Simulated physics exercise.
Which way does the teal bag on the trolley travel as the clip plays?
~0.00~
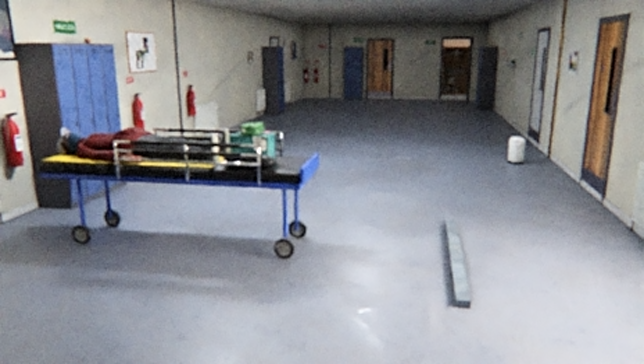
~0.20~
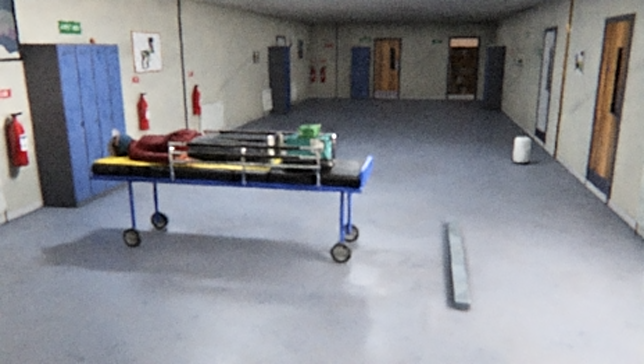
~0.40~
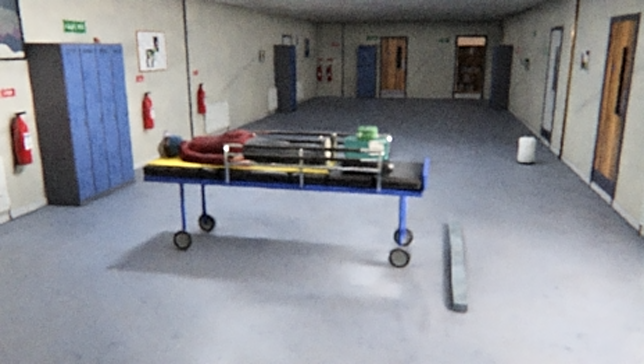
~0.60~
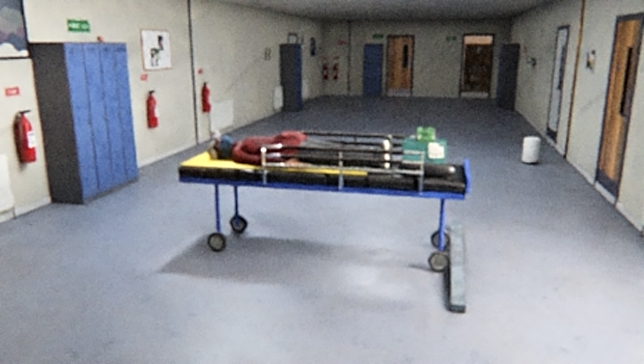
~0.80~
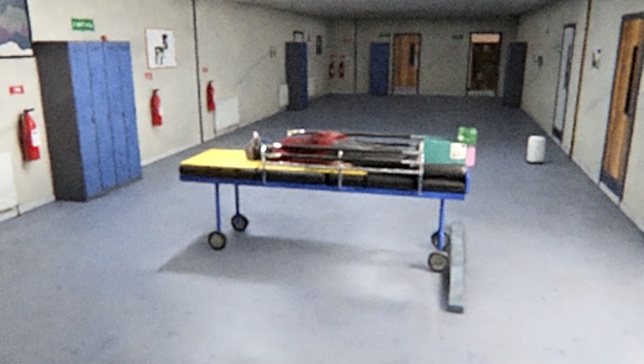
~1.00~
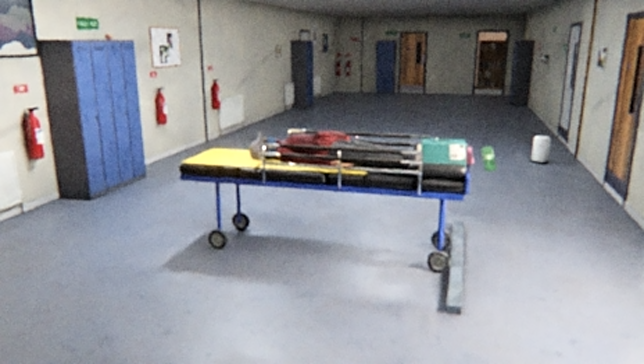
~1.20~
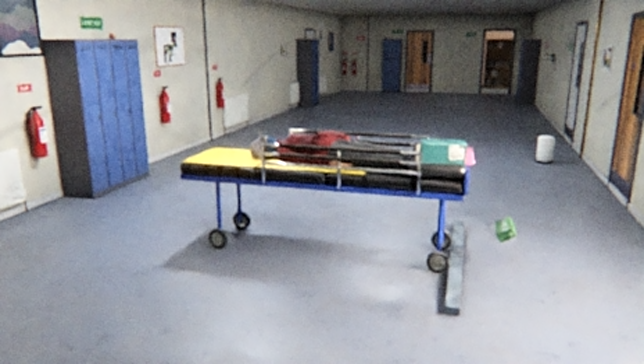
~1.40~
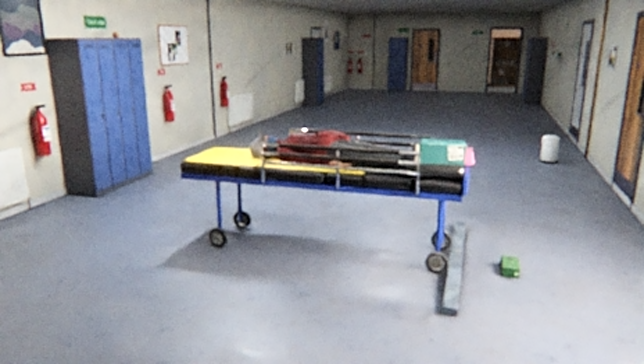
The teal bag moves to the right, carried along with the rolling trolley and then shifting a little further towards its right end.
